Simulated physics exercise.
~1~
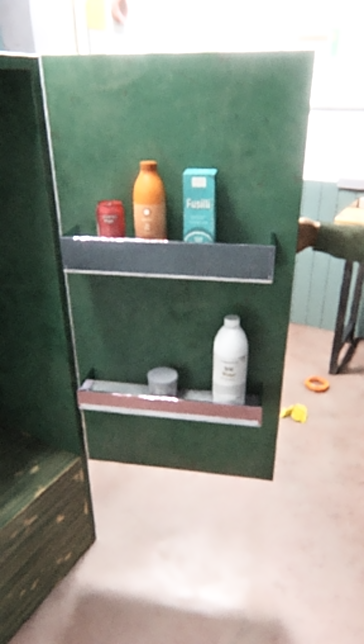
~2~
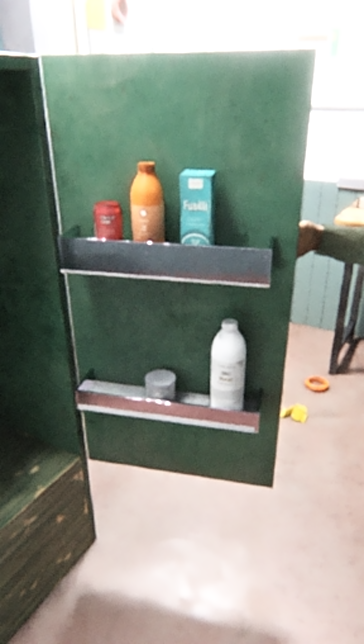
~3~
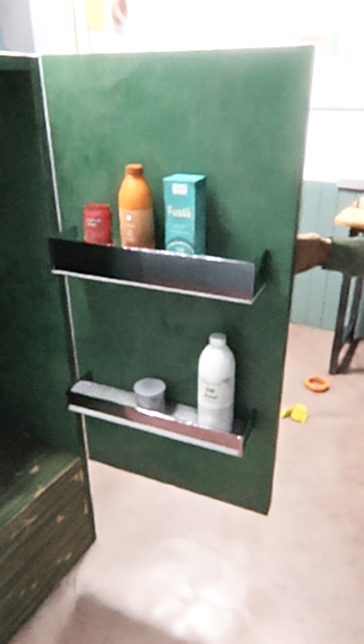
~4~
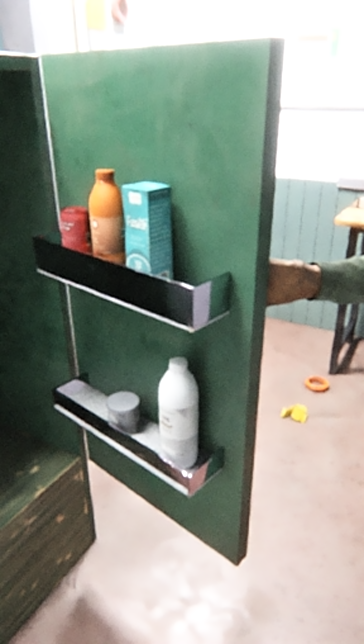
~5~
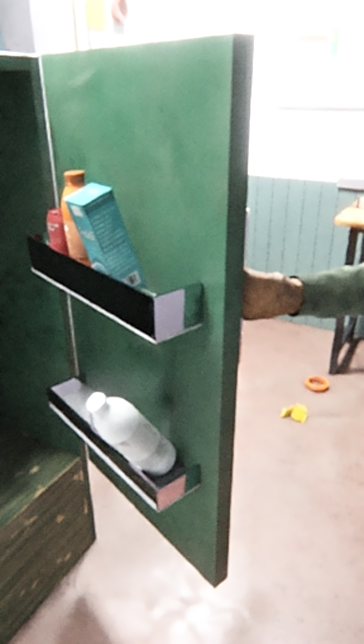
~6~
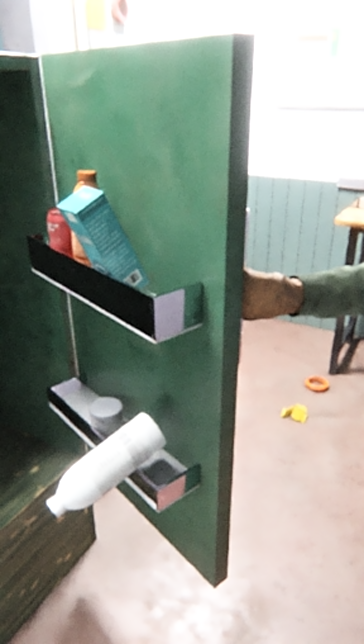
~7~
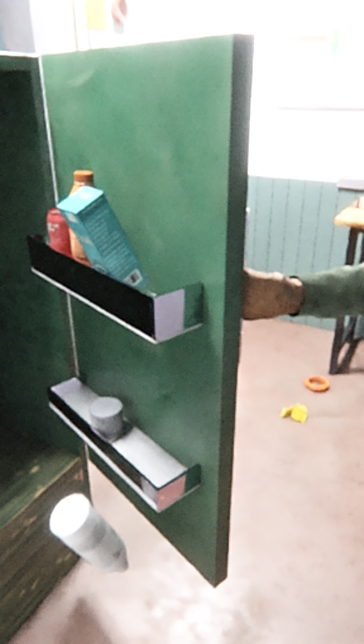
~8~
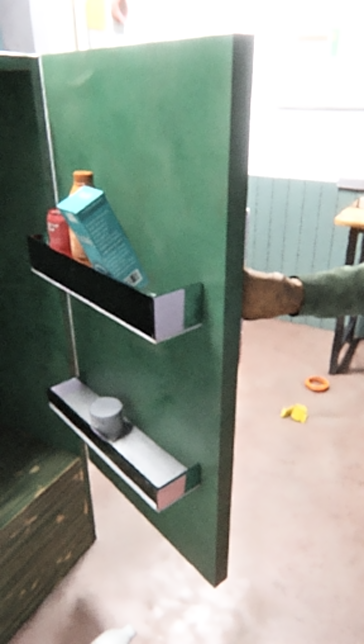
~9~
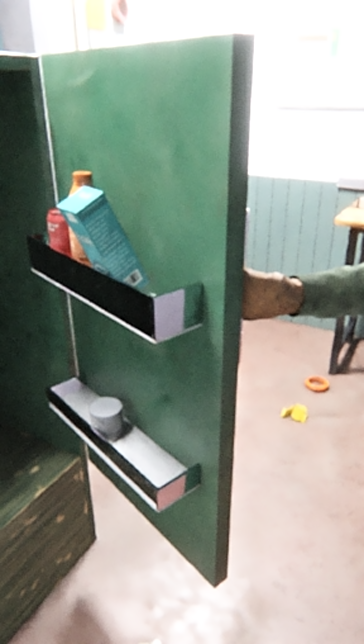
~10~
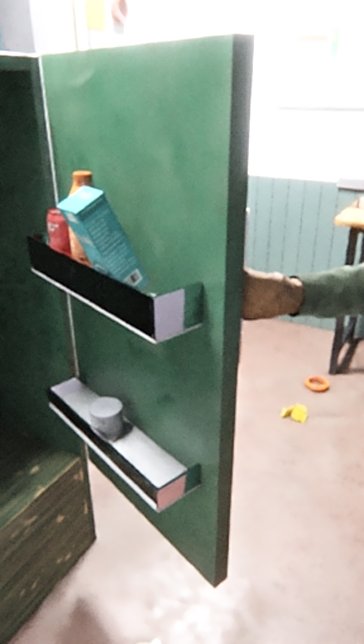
A hand swung a green cabinet door with two racks of containers until it stopped abruptly; the turquoise carton tipped over and leaned, while the white bottle toppled off the lower rack and fell to the floor, the others staying put.
